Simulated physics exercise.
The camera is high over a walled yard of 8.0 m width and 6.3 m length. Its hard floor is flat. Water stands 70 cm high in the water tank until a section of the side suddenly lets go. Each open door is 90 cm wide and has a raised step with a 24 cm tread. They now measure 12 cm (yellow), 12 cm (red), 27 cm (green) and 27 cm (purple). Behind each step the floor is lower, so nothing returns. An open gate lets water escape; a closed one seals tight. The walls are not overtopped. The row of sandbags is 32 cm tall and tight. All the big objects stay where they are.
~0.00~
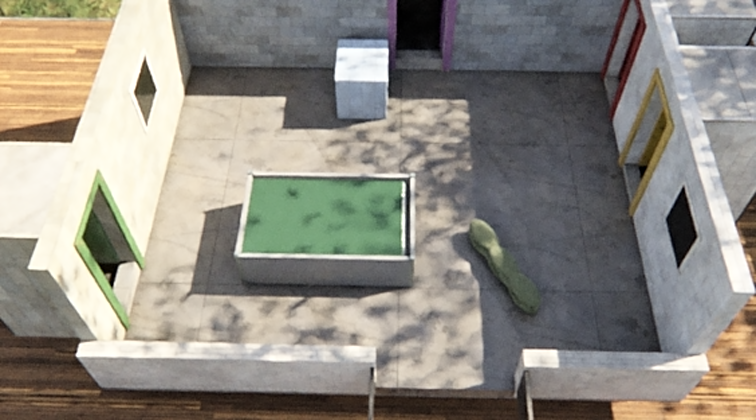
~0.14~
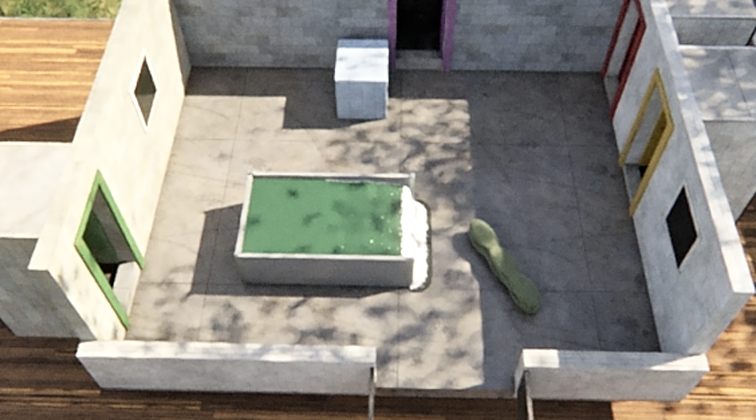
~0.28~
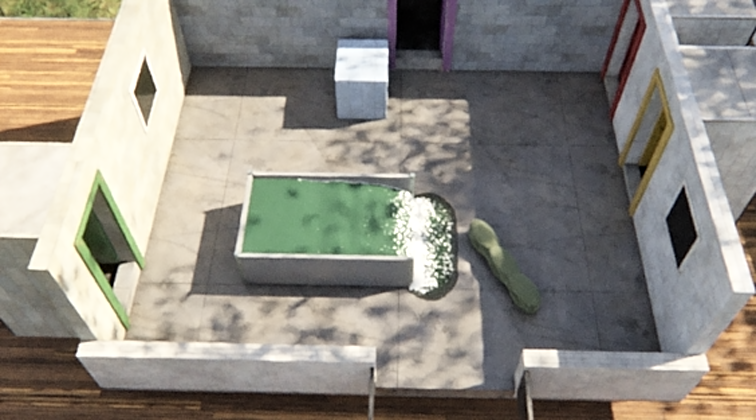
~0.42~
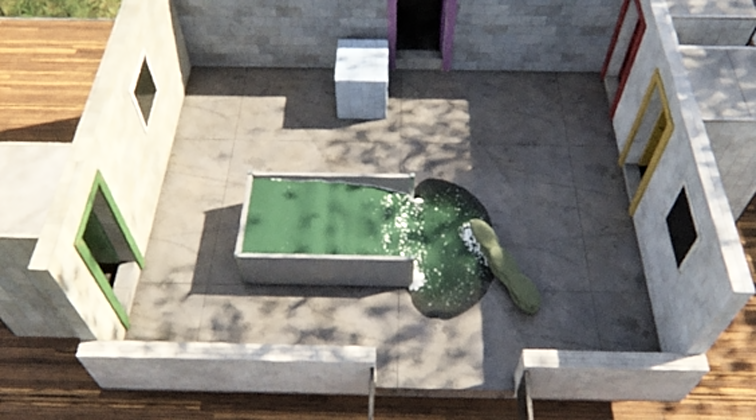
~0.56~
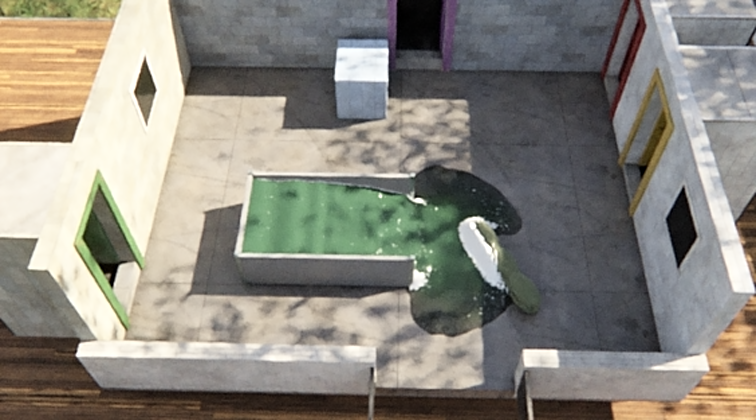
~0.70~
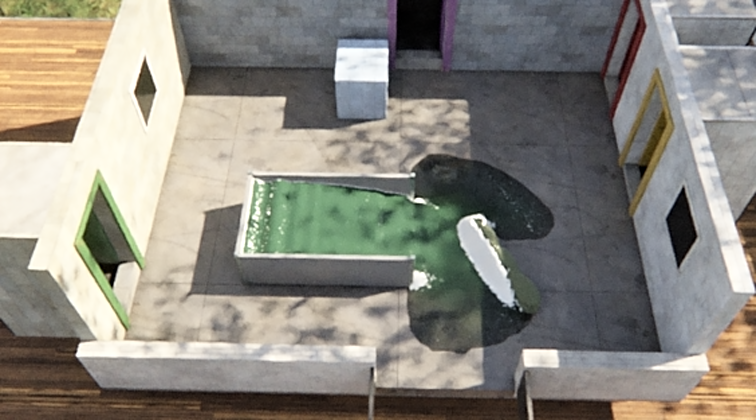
The clip opens on a walled yard with a still, green-filled rectangular tank beside a lumpy green object. The tank's right end opens and frothy liquid pours onto the floor, reaches the object and parts around it, spreading into two dark lobes as white foam coats the object.
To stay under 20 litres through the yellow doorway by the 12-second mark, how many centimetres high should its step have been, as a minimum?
About 13 cm.
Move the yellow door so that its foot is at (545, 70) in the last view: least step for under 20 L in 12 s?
About 13.5 cm.
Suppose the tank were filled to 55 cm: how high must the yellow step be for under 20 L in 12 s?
Then roughly 9.0 cm.
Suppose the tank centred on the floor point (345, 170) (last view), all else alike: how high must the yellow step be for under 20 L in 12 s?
Then roughly 25 cm.
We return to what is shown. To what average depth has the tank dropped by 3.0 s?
Roughly 19 cm on average.
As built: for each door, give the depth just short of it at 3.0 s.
In cm: Yellow 17, red 19, green 0, purple 0.
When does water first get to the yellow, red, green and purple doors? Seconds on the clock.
Yellow 1.2 s, red 2.0 s, green not in the 12 s, purple 4.0 s.
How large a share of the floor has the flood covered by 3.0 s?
Near 40 per cent is wet.
After 1.4 s water covers 25 % of the floor, deepest (47 cm) near (468, 239); 5 cm at the yellow door, 0 litres in over its 12 cm step.
After 3.0 s water covers 40 % of the floor, deepest (30 cm) near (600, 78); 17 cm at the yellow door, 21 litres in over its 12 cm step.
After 12.0 s water covers 75 % of the floor, deepest (8 cm) near (590, 126); 7 cm at the yellow door, 30 litres in over its 12 cm step.
At the yellow door as built, the water arrived by 1.3 s and peaked near 18 cm at 2.6 s.
Run again over the same 12 s with other heights there, 41 litres in over 11 cm, 9 litres over 15 cm. The limit of 20 litres is kept from about 13 cm up.
